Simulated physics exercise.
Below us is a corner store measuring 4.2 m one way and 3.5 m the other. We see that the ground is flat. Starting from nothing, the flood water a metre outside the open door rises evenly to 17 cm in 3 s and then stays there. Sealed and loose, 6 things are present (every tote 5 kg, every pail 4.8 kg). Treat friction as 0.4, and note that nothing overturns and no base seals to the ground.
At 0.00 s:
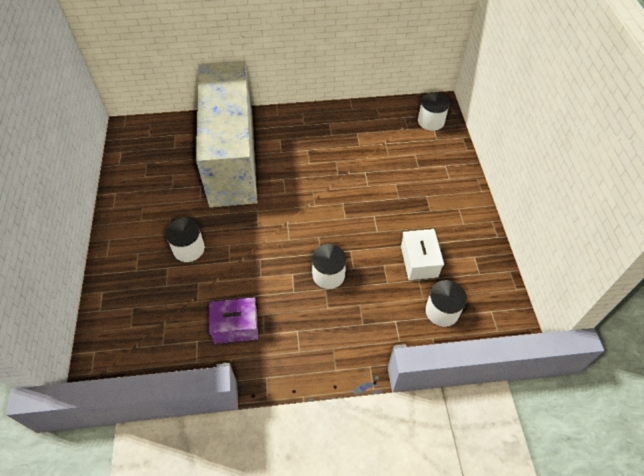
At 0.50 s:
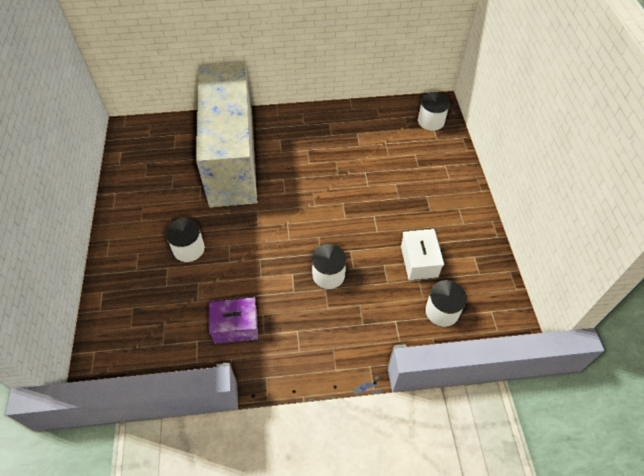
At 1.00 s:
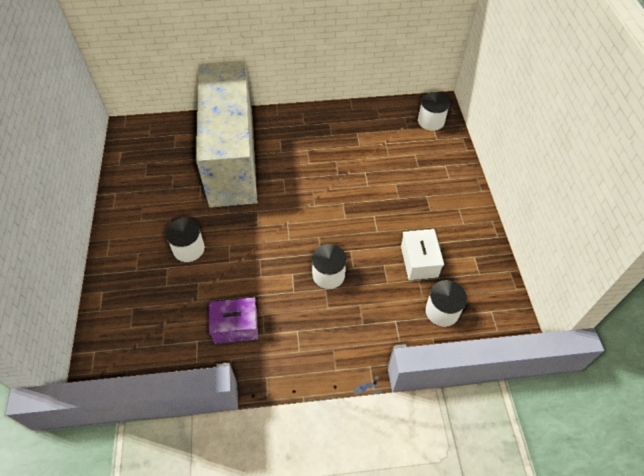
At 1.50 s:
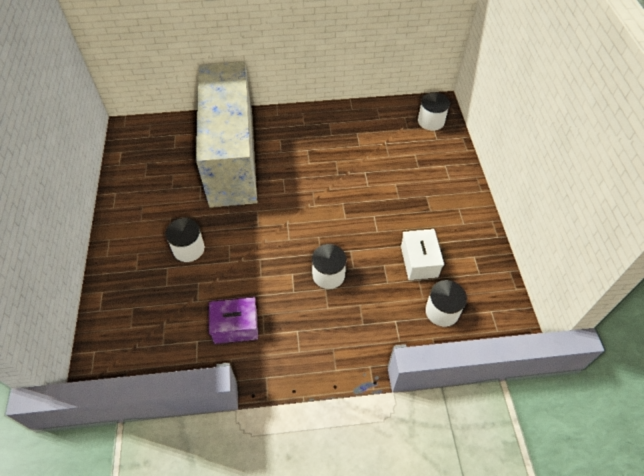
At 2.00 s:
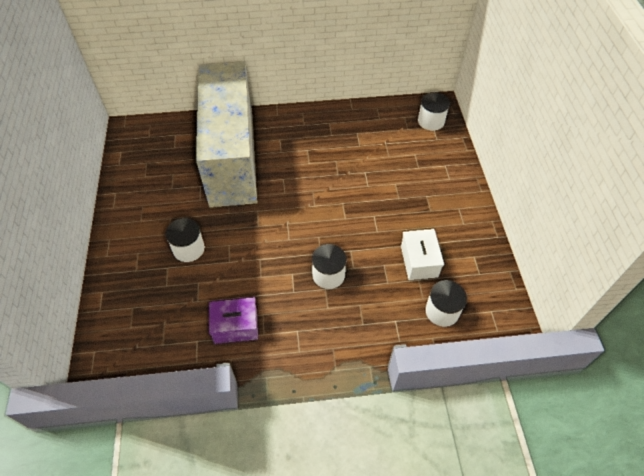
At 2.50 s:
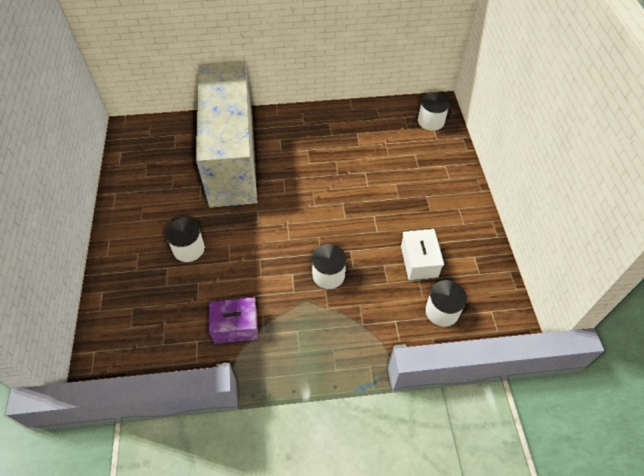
Water spread over the pale paving outside a small wood-floored room, then crept through the front gap onto the floorboards near a purple box, while the black-topped pails and both boxes stayed still.
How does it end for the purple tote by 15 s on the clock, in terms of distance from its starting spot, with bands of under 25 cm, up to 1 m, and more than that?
It ends a short distance off.
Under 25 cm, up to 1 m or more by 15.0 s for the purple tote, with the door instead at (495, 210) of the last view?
The purple tote would go a long distance.
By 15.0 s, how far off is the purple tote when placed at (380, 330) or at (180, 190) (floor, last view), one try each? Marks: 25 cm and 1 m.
In turn: It travels far; it barely shifts.
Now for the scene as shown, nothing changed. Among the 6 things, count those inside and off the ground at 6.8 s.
The number is 2.
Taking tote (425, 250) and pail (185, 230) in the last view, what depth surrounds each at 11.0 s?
Depths: Near 7 cm, then near 9 cm.
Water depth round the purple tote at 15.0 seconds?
I'd say around 6 cm.
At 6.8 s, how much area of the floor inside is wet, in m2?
About 13 m2 is covered.
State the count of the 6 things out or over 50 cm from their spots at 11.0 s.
5.
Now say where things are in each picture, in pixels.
In the first picture, the purple tote at (232, 315) rests on the ground; water covers 0.0 m2; 0 of 6 have shifted.
In the second picture, the purple tote at (232, 315) rests on the ground; water covers 0.0 m2; 0 of 6 have shifted.
In the third picture, the purple tote at (232, 315), on the bottom; water covers 0.0 m2; 0 of 6 have shifted.
In the fourth picture, the purple tote at (232, 315) rests on the ground; 0.0 m2 under water; 0 of 6 have shifted.
In the fifth picture, the purple tote at (232, 315), on the bottom; 0.0 m2 under water; 0 of 6 have shifted.
In the sixth picture, the purple tote at (232, 315) rests on the ground; 0.7 m2 under water; 0 of 6 have shifted.
After 3.5 s the purple tote is near (226, 312), 0.1 m from its start, aground; 0 afloat.
After 6.8 s the purple tote is near (139, 284), 0.9 m from its start, aground; 2 afloat.
After 11.0 s the purple tote is near (139, 284), 0.9 m from its start, aground; 4 afloat.
After 15.0 s the purple tote is near (184, 272), 0.6 m from its start, afloat; 6 afloat.
